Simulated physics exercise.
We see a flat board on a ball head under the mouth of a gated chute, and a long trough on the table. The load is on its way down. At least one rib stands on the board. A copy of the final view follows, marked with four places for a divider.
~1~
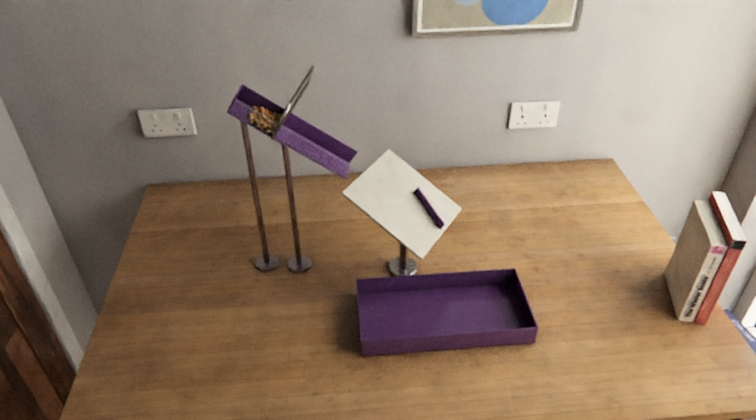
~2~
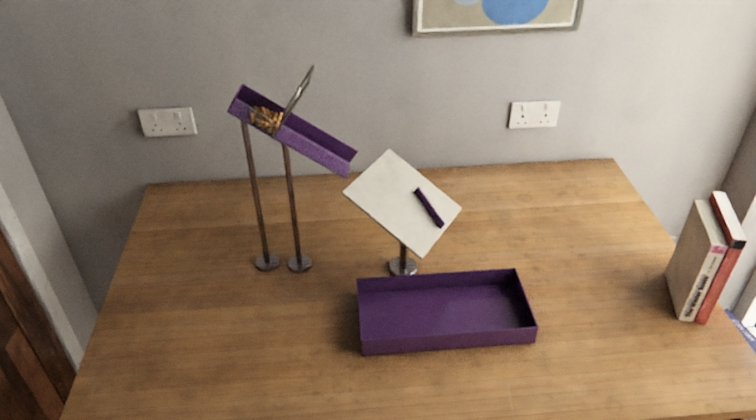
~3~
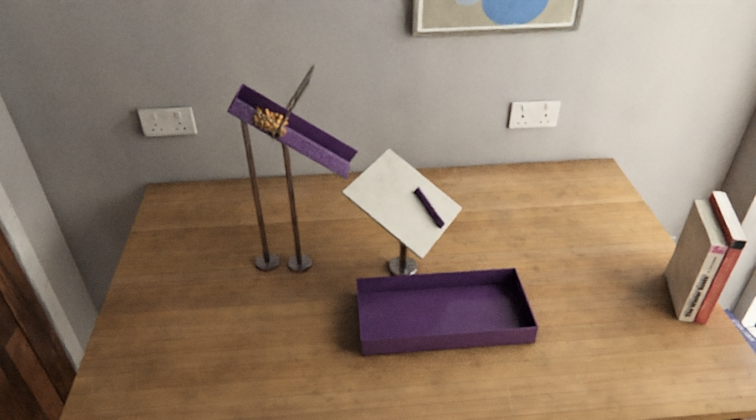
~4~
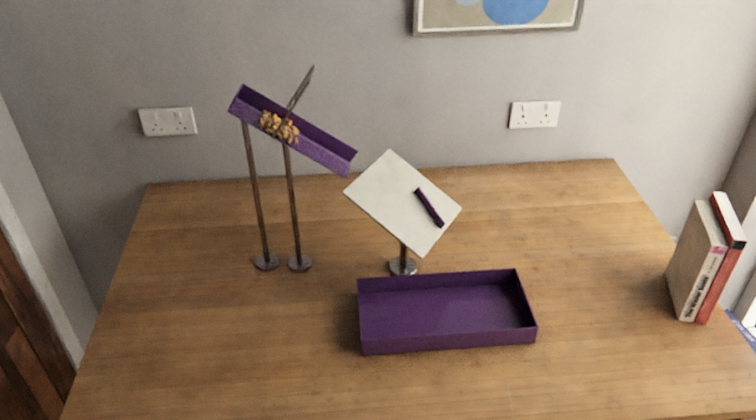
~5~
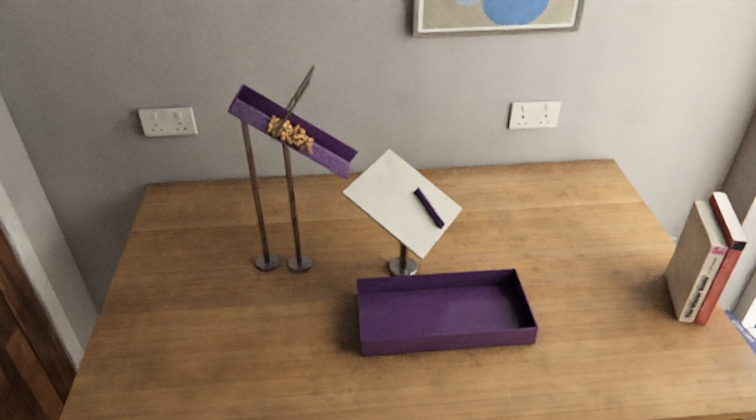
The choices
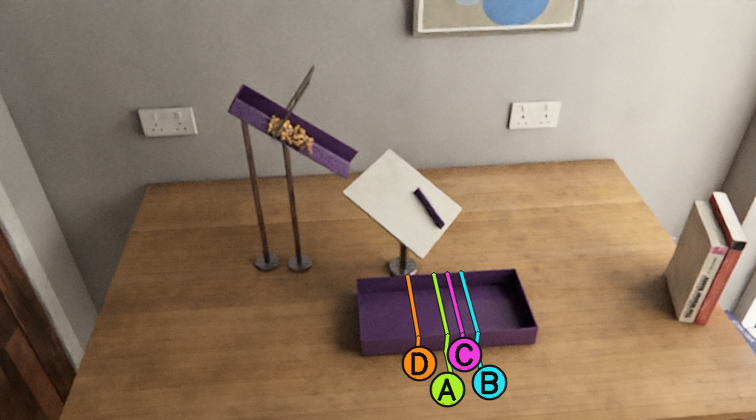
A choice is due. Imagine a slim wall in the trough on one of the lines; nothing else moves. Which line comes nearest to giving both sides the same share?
B.
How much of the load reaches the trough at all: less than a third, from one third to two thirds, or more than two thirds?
It is more than two thirds.
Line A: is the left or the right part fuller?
The right side.
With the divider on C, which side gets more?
Right.
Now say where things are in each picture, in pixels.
Load behind the gate at (268, 118), round wooden beads; lip of the chute at (348, 171), sloping gently, in the first picture.
Middle of the board at (405, 200), tilted gently; middle of its low edge at (443, 232); of its high edge at (367, 169), in the second picture.
Front corners of the trough at (362, 340) and (538, 327), empty; front of the load at (284, 133), in the third picture.
Middle of the load at (278, 128); its front at (296, 142), about a quarter of the way to the lip; rib from (418, 187) to (445, 224), in the fourth picture.
Middle of the load at (290, 130); its front at (310, 152), about half of the way to the lip, in the fifth picture.
On the marked copy, line A crosses the front rim at (447, 334); line B crosses the front rim at (477, 332); line C crosses the front rim at (462, 333); line D crosses the front rim at (418, 336).
If A is chosen, of what is caught, none on the left of the divider, all on the right.
If B is chosen, of what is caught, about half on the left of the divider, about half on the right.
If C is chosen, of what is caught, a stray few on the left of the divider, nearly all on the right.
If D is chosen, of what is caught, none on the left of the divider, all on the right.
